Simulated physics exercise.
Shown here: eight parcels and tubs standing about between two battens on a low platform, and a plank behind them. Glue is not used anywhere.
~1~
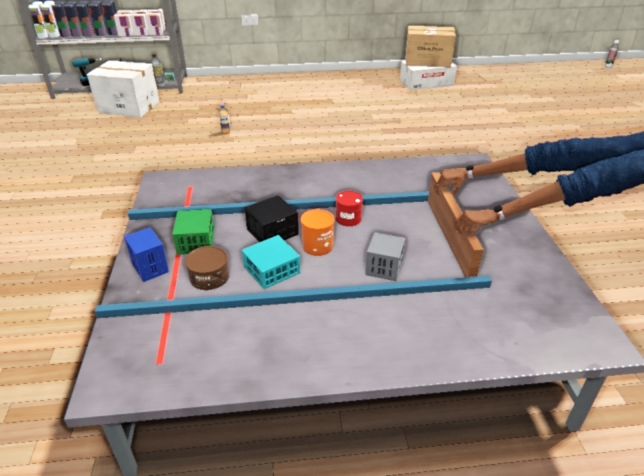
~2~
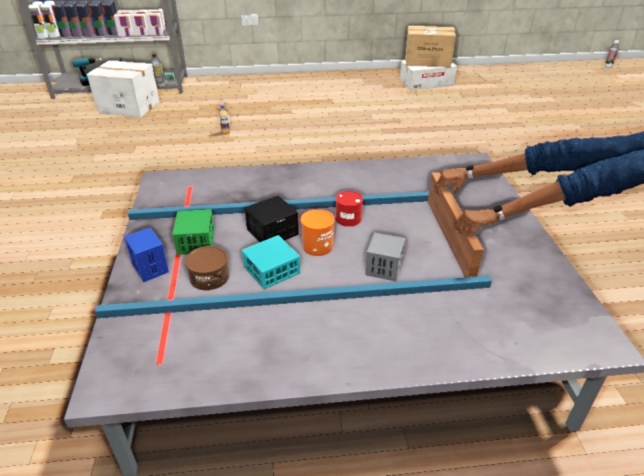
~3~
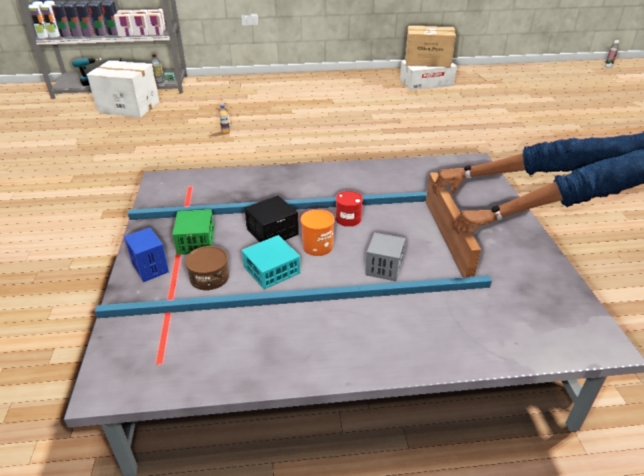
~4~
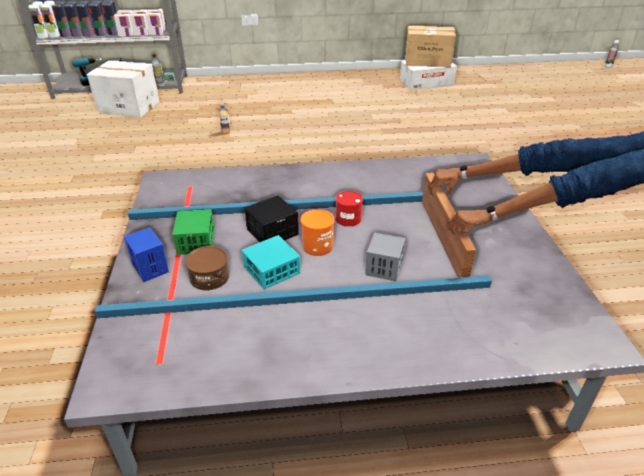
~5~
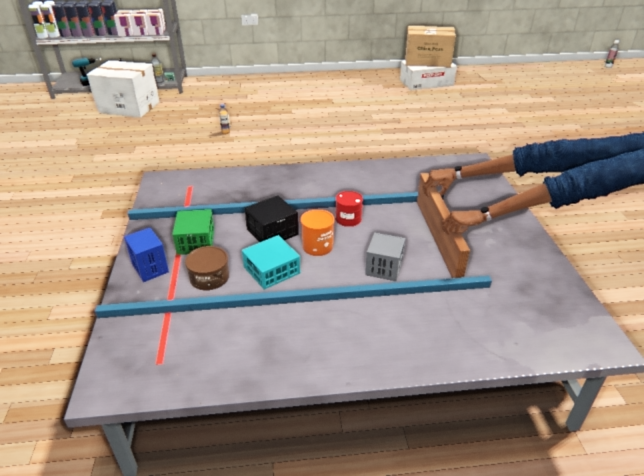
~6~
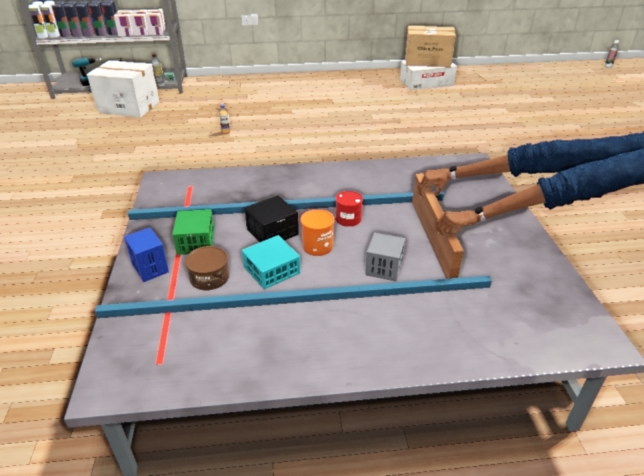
On a low grey table, two hands slide a wooden plank slightly left toward unmoving containers.
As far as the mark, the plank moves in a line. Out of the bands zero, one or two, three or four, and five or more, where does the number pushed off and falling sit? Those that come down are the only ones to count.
It sits at three or four.
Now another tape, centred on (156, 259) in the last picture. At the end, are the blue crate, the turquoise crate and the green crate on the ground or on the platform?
The blue crate is gone, the turquoise crate is gone, the green crate is gone.
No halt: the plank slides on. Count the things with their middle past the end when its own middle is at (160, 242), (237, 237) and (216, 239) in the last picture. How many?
Per position: 4 / 0 / 1.
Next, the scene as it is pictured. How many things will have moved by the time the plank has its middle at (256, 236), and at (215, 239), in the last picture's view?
The counts are 8 and 8.
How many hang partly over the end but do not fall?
Tally: 2.
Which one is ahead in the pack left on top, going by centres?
Nearest at the end: The turquoise crate.
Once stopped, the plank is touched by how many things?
The count comes out at 3.
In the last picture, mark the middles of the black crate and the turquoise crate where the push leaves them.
(139, 231) and (118, 267), approximately.
A little later, none off yet; blue crate at rest near (147, 255); green crate at rest near (194, 232); brown pail at rest near (208, 268).
When it is over, the number that fall off is three or four; down, brown pail, green crate and blue crate.
